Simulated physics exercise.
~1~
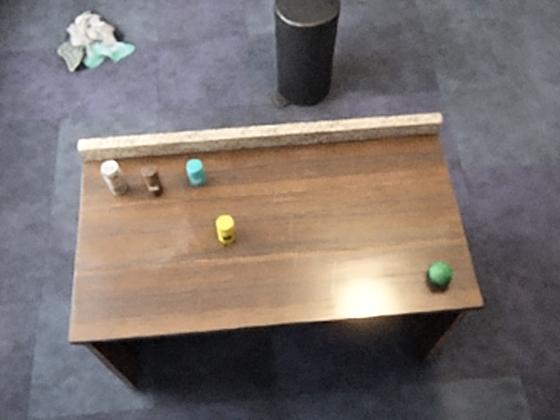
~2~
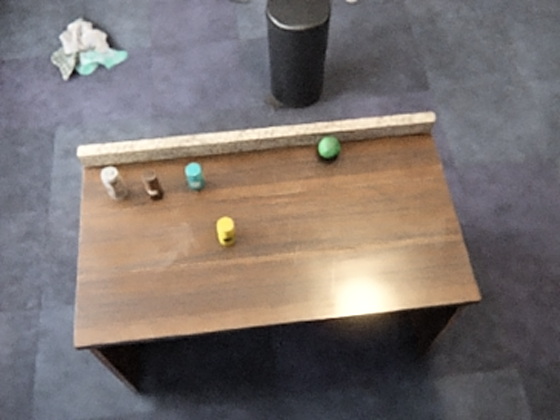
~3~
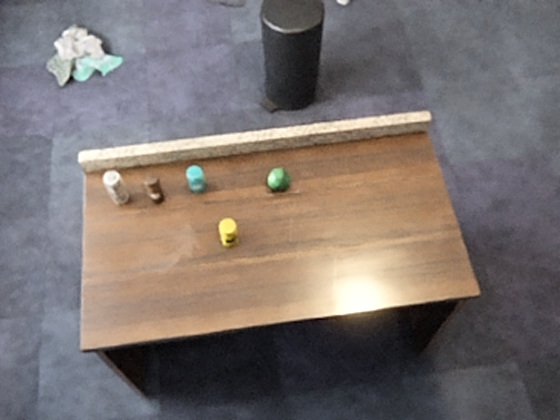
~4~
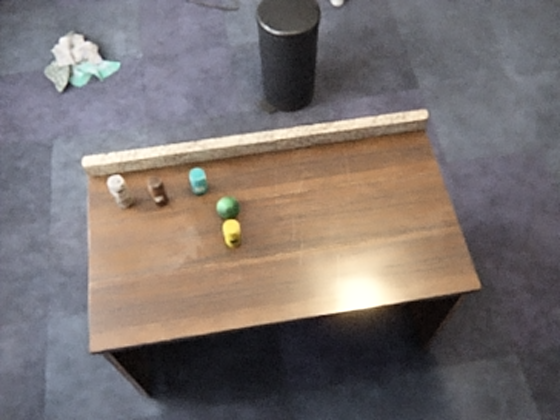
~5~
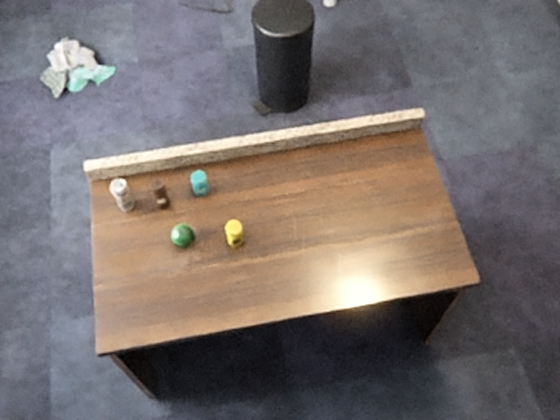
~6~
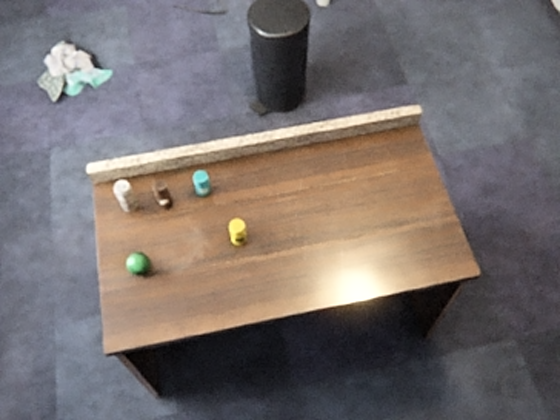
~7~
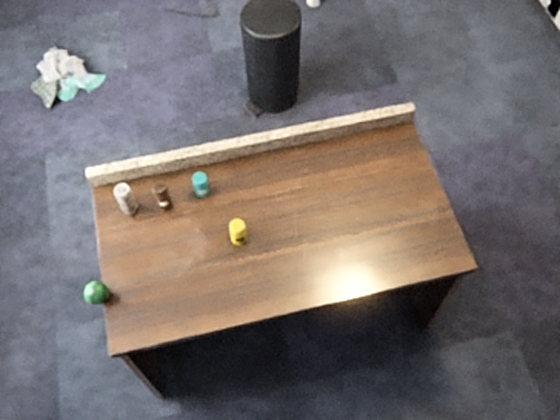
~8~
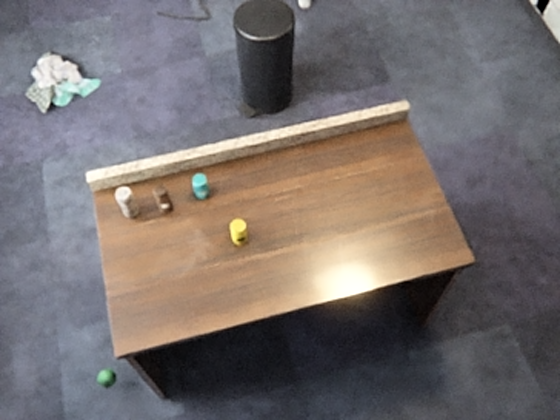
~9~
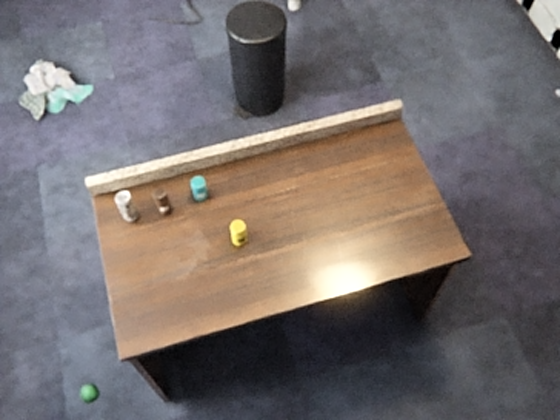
A green ball bounces off the back rail, rolls past four standing items, and drops off the table's left side.
